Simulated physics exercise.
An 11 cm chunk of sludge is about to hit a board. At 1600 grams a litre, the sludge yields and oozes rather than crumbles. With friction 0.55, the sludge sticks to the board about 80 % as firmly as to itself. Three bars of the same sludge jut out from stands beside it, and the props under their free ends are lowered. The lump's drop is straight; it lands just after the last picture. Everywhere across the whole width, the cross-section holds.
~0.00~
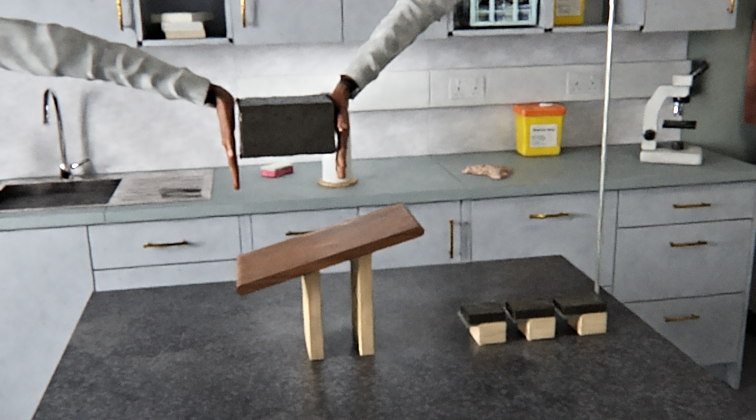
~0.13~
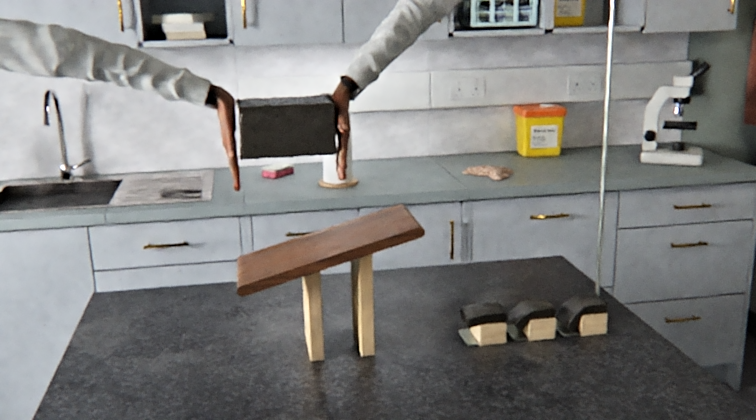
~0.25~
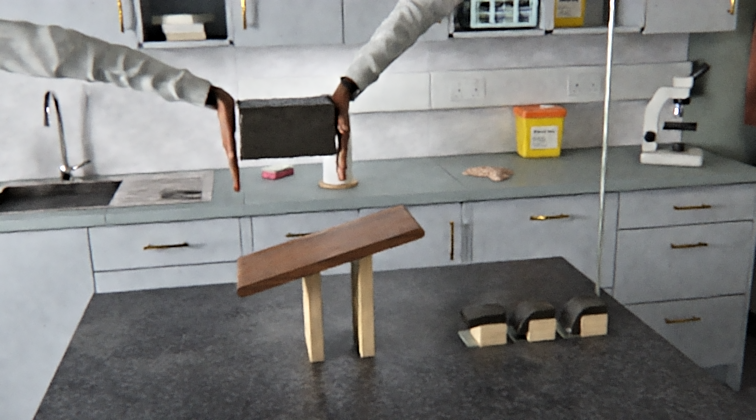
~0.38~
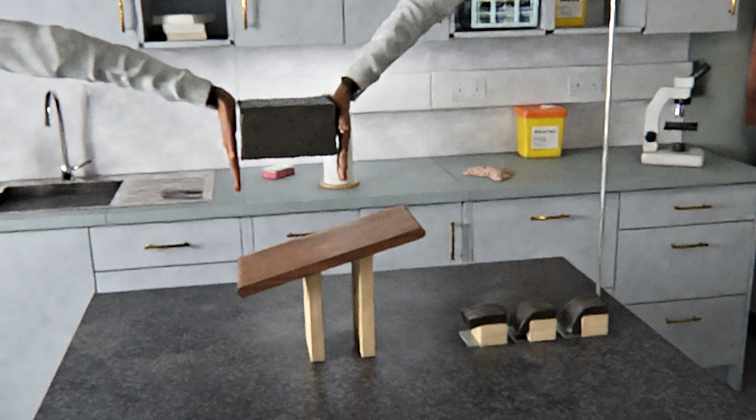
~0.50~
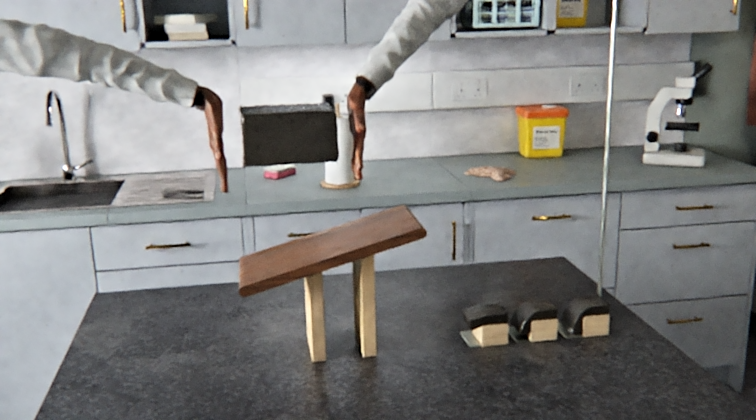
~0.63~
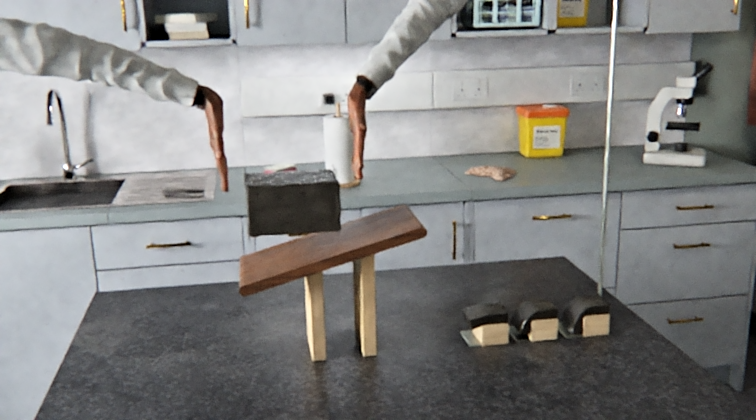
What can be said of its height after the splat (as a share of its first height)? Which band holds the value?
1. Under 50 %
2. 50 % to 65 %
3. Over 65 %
50 % to 65 % (2).
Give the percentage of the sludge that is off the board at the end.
Off the board: About 30 %.
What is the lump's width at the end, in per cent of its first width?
About 150 per cent.
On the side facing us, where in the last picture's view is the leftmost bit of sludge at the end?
Roughly at (234, 288).
After 0.75 s, it stands 60 % of its first height and none has gone off the board.
After 0.88 s, it stands 56 % of its first height and 15 % has gone off the board.
After 1.01 s, it stands 56 % of its first height and 25 % has gone off the board.
After 1.15 s, it stands 56 % of its first height and 30 % has gone off the board.
After 1.25 s, at the end, it stands 56 % of its first height and 30 % has gone off the board.
